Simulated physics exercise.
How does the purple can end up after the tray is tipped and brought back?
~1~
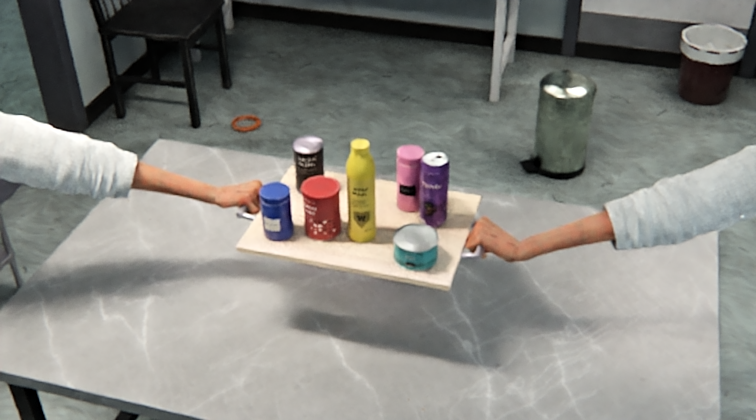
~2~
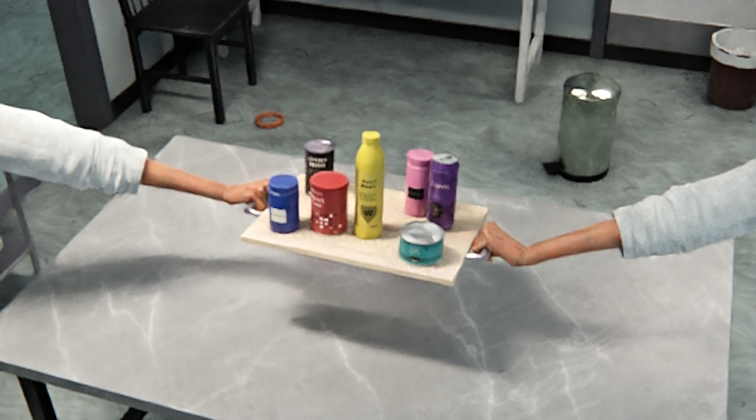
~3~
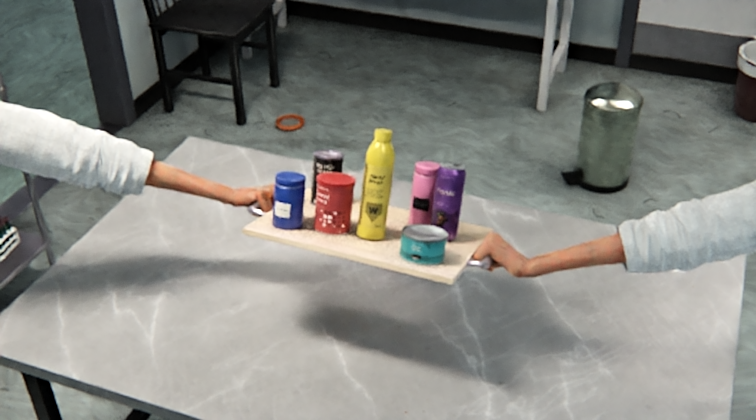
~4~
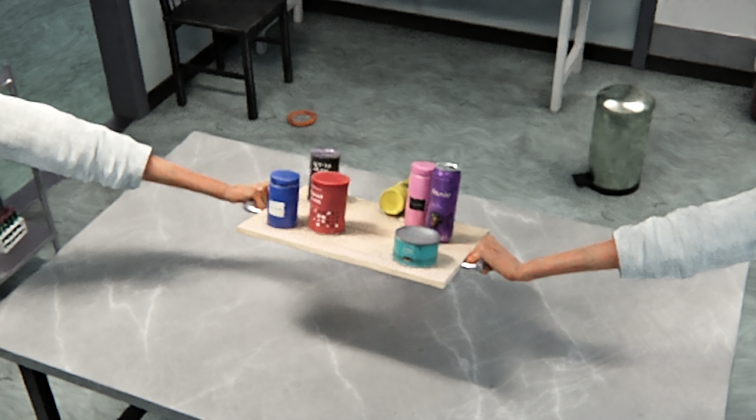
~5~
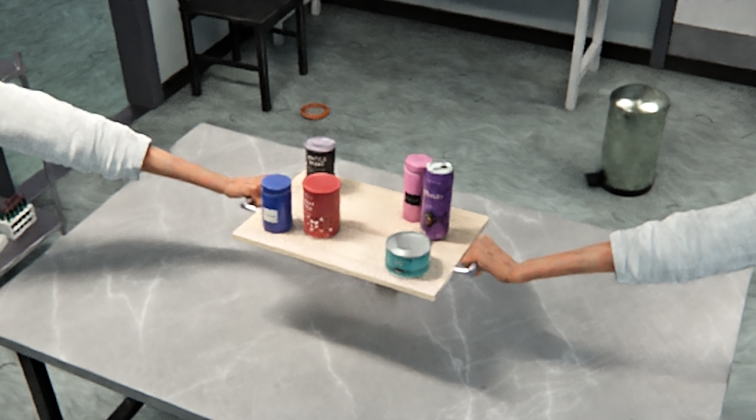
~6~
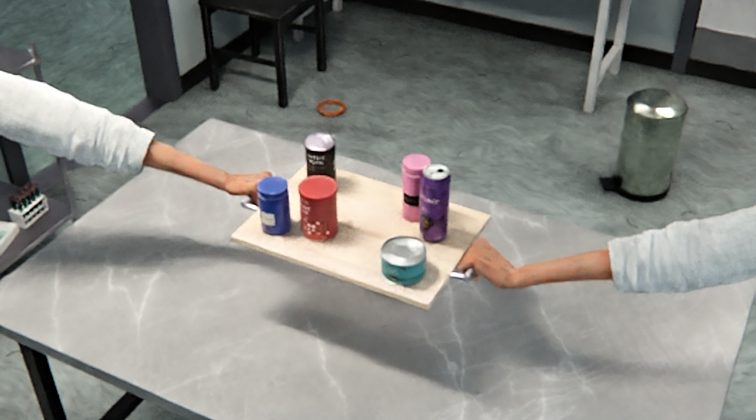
The purple can stays on its base and is still standing on the tray next to the pink jar.
